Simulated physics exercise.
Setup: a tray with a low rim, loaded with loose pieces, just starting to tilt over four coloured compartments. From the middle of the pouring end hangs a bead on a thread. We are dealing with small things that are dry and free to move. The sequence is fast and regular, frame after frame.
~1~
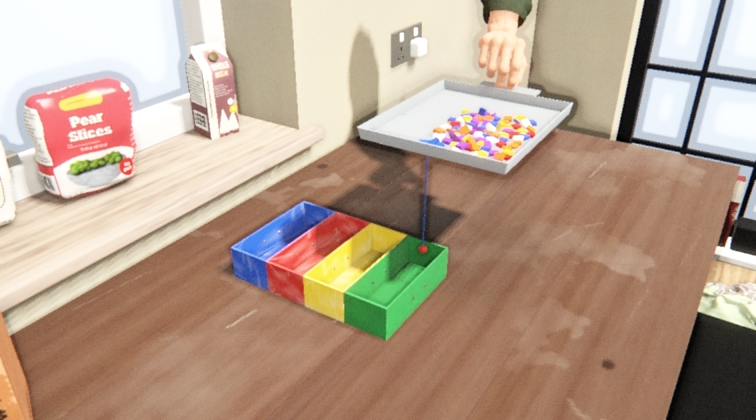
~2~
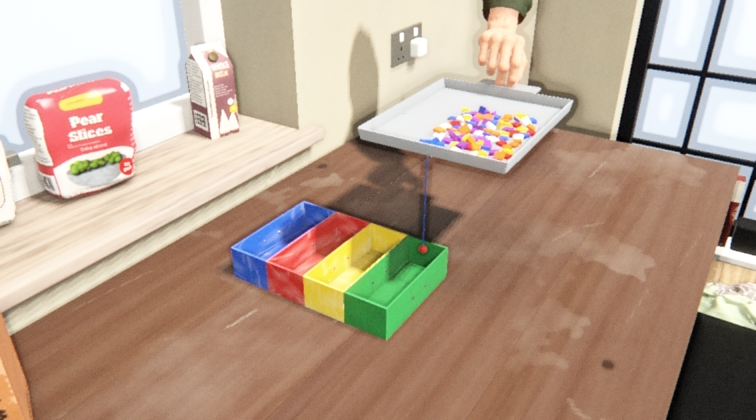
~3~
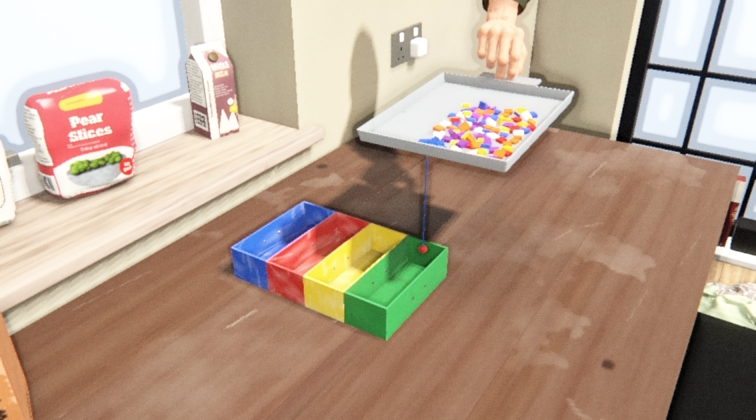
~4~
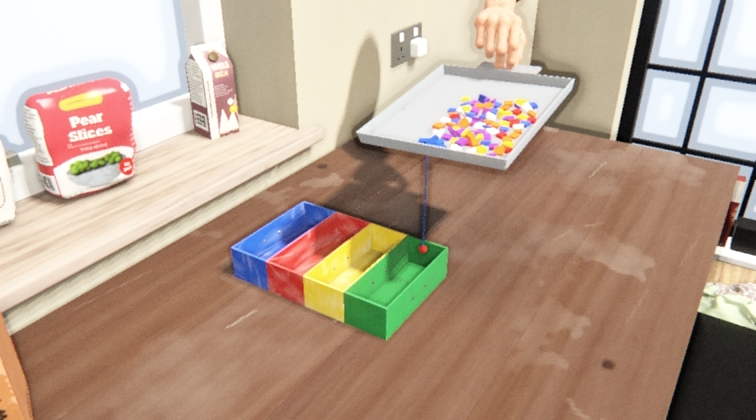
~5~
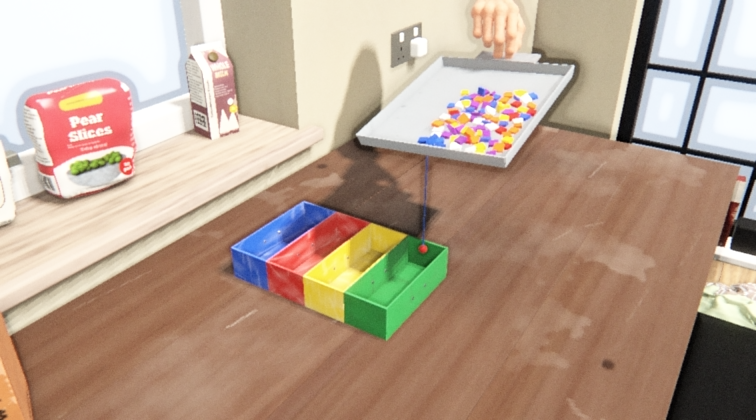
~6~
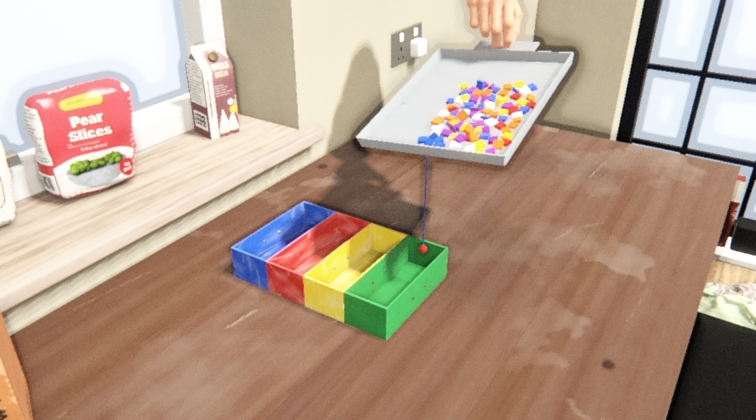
To begin with, a hand holds a low-rimmed tray of colourful small pieces level above blue, red, yellow and green compartments, a red bead hanging from its front edge. The tray then gradually tilts, its front left corner dipping lowest, while the pieces stay grouped on it.
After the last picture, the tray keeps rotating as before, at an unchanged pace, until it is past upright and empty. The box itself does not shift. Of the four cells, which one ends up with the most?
The yellow cell ends up with the most.
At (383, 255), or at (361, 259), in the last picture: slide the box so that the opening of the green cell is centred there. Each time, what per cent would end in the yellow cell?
You'd get 30 in a hundred the first time and 20 in a hundred the second.
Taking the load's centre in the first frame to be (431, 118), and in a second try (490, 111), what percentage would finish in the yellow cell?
About 70 %, then about 70 %.
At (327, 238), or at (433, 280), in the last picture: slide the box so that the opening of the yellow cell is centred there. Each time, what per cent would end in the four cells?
In order: 60 per cent and 100 per cent.
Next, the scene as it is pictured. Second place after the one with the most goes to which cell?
The answer here is the cell in green.
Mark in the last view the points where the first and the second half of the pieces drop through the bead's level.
Around (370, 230) at first; around (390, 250) after that.
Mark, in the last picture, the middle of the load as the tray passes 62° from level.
The middle of the pieces lands at roughly (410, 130).
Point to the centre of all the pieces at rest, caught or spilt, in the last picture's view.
Somewhere close to (368, 278) in the last picture.
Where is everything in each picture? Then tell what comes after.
In the first frame, corners of the pouring end at (361, 127) and (506, 162), level; middle of the load at (479, 136), mosaic tiles; bead on its thread at (423, 249); blue cell at (250, 266); red cell at (286, 280); yellow cell at (324, 296); green cell at (365, 313).
In the second frame, corners of the pouring end at (361, 127) and (506, 161), level; middle of the load at (479, 135).
In the third frame, corners of the pouring end at (360, 129) and (505, 160), tipped barely, lowest at the left corner; middle of the load at (479, 132).
In the fourth frame, corners of the pouring end at (360, 131) and (505, 158), tipped a little, lowest at the left corner; middle of the load at (479, 127).
In the fifth frame, corners of the pouring end at (359, 134) and (504, 156), tipped a little, lowest at the left corner; middle of the load at (478, 123).
In the sixth frame, corners of the pouring end at (359, 136) and (503, 154), tipped clearly, lowest at the left corner; middle of the load at (478, 118); blue cell at (250, 266); red cell at (286, 280); yellow cell at (324, 296); green cell at (365, 313).
Soon, tray tipped steeply; nearly all on the tray; a stray few falling or outside the box.
A while on, tray tipped past a quarter turn; most on the tray; a small part in the yellow cell; a stray few in the red cell; a stray few in the green cell; a small part falling or outside the box.
Towards the end, tray tipped past a quarter turn; about half in the yellow cell; about a quarter in the green cell; a small part in the red cell; a small part falling or outside the box.
Finally, tray tipped past a quarter turn; about half in the yellow cell; about a quarter in the green cell; a small part in the red cell; none in the blue cell; a small part outside the box.
